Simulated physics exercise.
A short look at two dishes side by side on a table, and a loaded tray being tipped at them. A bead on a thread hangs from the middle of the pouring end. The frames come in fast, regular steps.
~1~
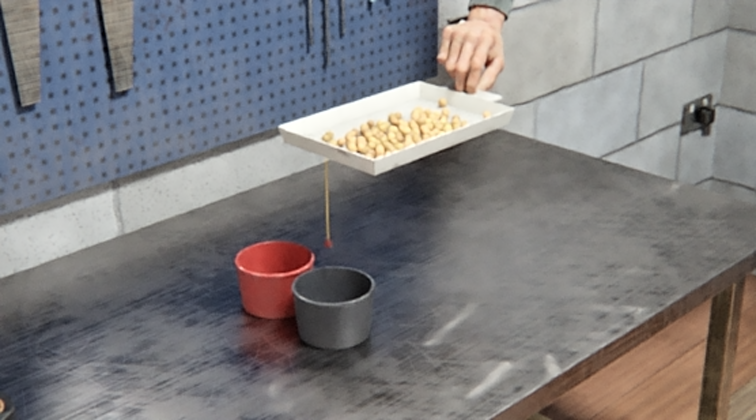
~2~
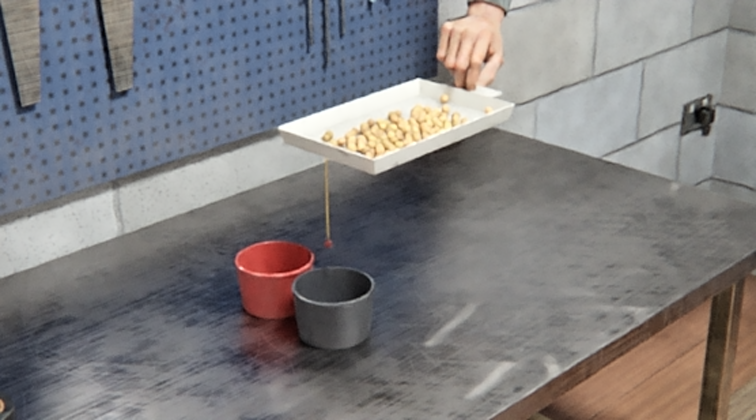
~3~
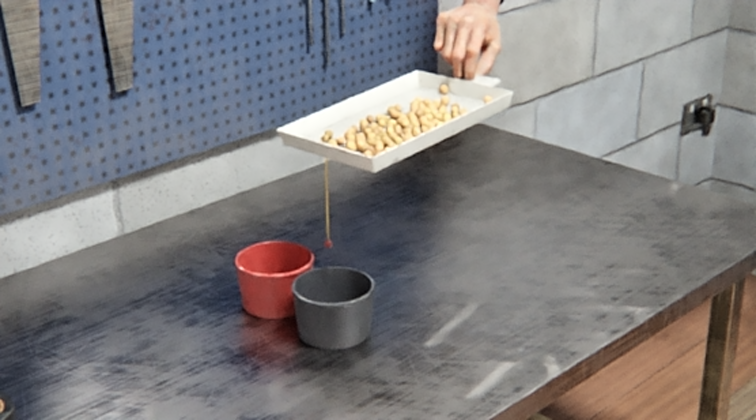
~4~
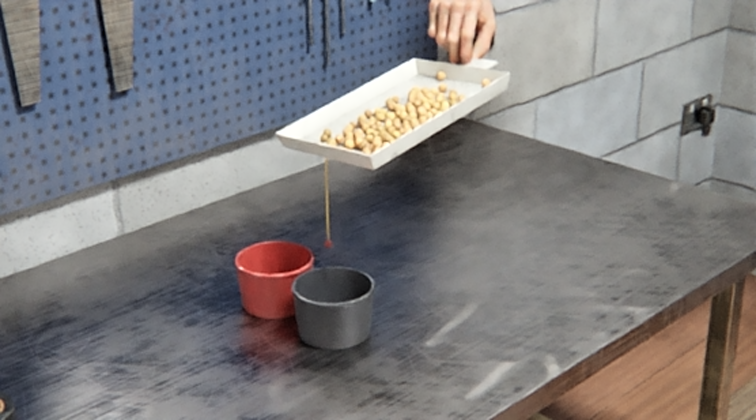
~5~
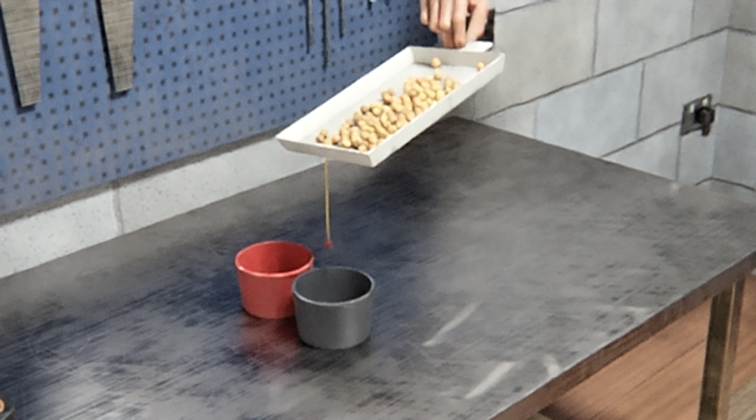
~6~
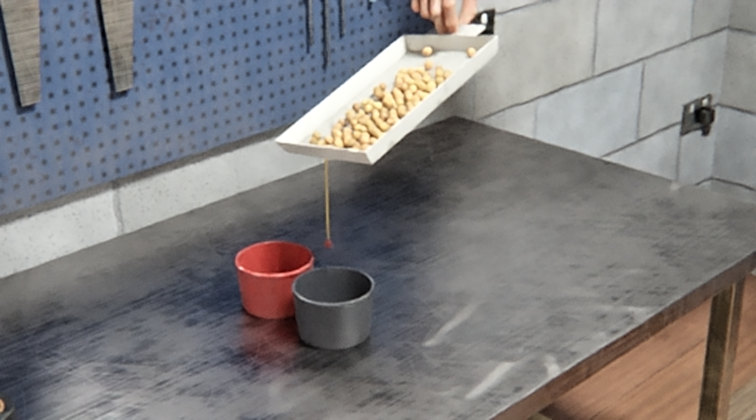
On a dark metal workbench beside a blue pegboard, a red dish and a dark grey dish sit together as a hand holds a white tray of round wooden beads above them. The hand lifts the tray's far end steadily, its pouring end tilts lower at the left corner, and the beads shift down toward that end.
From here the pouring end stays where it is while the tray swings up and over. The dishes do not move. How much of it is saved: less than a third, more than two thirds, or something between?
Together they catch from one third to two thirds.
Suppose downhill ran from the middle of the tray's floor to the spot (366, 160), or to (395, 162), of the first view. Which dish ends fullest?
One: The dish on the right. Two: The dish on the right.
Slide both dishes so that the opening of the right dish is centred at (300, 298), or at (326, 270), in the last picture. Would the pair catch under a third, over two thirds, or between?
The first try: Below one third. The second: More than two thirds.
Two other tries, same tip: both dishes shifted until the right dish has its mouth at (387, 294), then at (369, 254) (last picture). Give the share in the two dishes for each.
Roughly 0 per cent, and 10 per cent.
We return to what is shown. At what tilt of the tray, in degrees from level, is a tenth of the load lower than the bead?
Near 70 degrees.
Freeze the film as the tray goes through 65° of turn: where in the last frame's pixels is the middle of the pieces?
Roughly at (302, 143).
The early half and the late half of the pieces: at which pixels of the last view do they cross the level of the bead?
The first part at (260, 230); the rest at (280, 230).
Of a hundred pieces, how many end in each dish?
For the left dish some 50 %, for the right dish some 0 %.
Just after the last frame, tray tipped steeply; the larger part on the tray; just a few in the left dish; just a few outside both; about a tenth in the air.
A moment on, tray tipped past a quarter turn; about a tenth on the tray; roughly a third in the left dish; roughly a quarter outside both; roughly a quarter in the air.
Further on, tray tipped past a quarter turn; roughly half in the left dish; roughly half outside both.
When it is over, tray tipped past a quarter turn; not one in the right dish; roughly half in the left dish; roughly half outside both.
